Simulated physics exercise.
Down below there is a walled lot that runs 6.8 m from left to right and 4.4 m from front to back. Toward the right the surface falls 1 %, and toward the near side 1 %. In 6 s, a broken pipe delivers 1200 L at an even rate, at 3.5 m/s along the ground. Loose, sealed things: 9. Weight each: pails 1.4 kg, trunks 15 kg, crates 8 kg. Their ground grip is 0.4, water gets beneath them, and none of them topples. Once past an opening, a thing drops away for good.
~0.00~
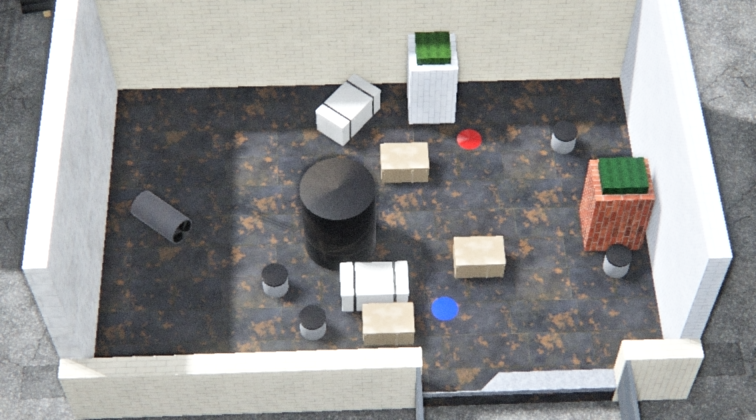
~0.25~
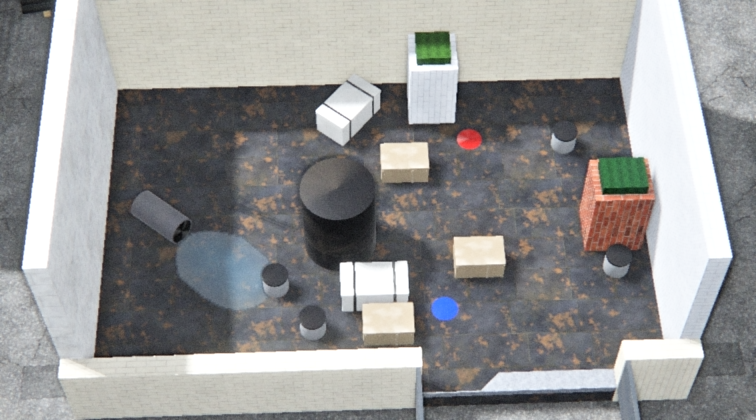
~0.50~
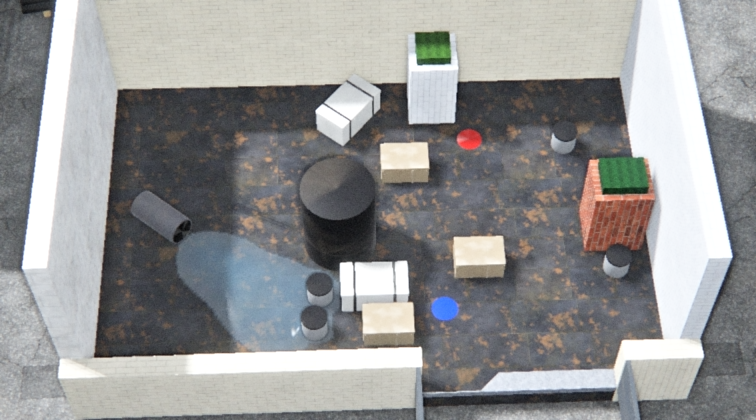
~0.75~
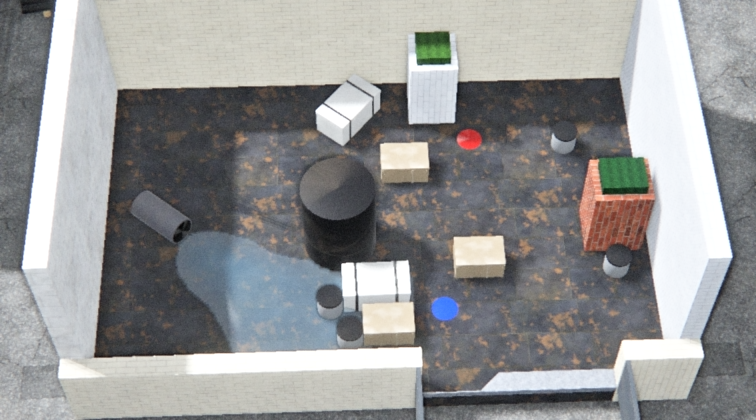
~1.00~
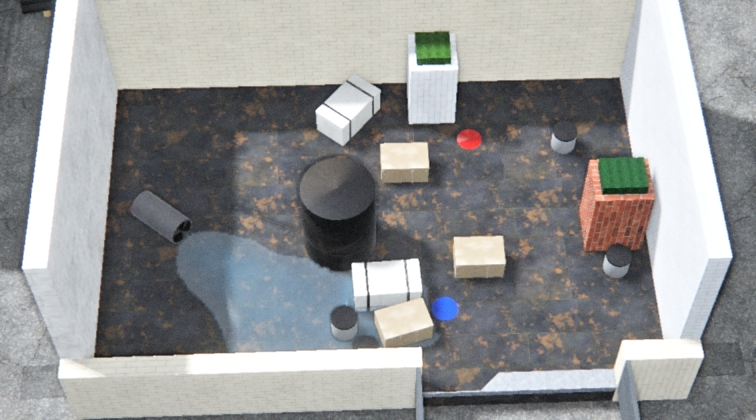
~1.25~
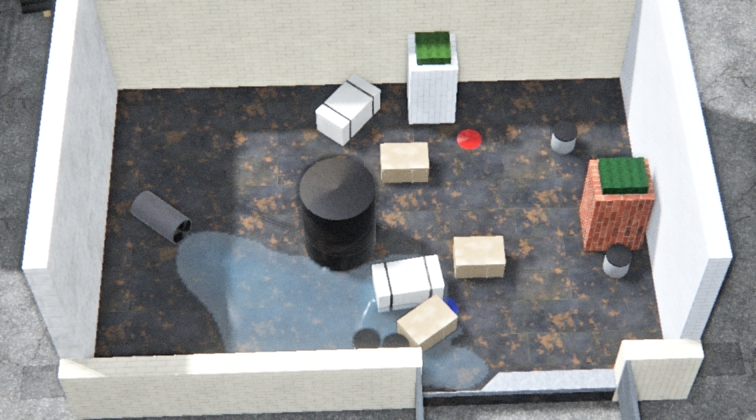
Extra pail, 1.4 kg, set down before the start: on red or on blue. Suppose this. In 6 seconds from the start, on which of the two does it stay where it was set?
I would say on red.
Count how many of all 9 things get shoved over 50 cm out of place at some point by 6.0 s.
Total: 4.
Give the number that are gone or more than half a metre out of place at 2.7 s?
By my reckoning, 4.
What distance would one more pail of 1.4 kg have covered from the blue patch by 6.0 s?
Roughly 300 cm.
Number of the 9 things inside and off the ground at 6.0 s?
At that time the total is 3.
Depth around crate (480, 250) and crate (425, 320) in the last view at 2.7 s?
Depth approx. 2 cm / 3 cm.
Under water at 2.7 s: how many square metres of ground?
About 10.0 m2 is covered.
After 1.8 s on red it would be 0 cm off in 0 cm of water; on blue it would be 66 cm off in 0 cm of water.
After 2.7 s on red it would be 0 cm off in 0 cm of water; on blue it would be 101 cm off in 2 cm of water.
After 4.2 s on red it would be 0 cm off in 0 cm of water; on blue it would be 191 cm off in 3 cm of water.
After 6.0 s on red it would be 0 cm off in 0 cm of water; on blue it would be 290 cm off in 3 cm of water.
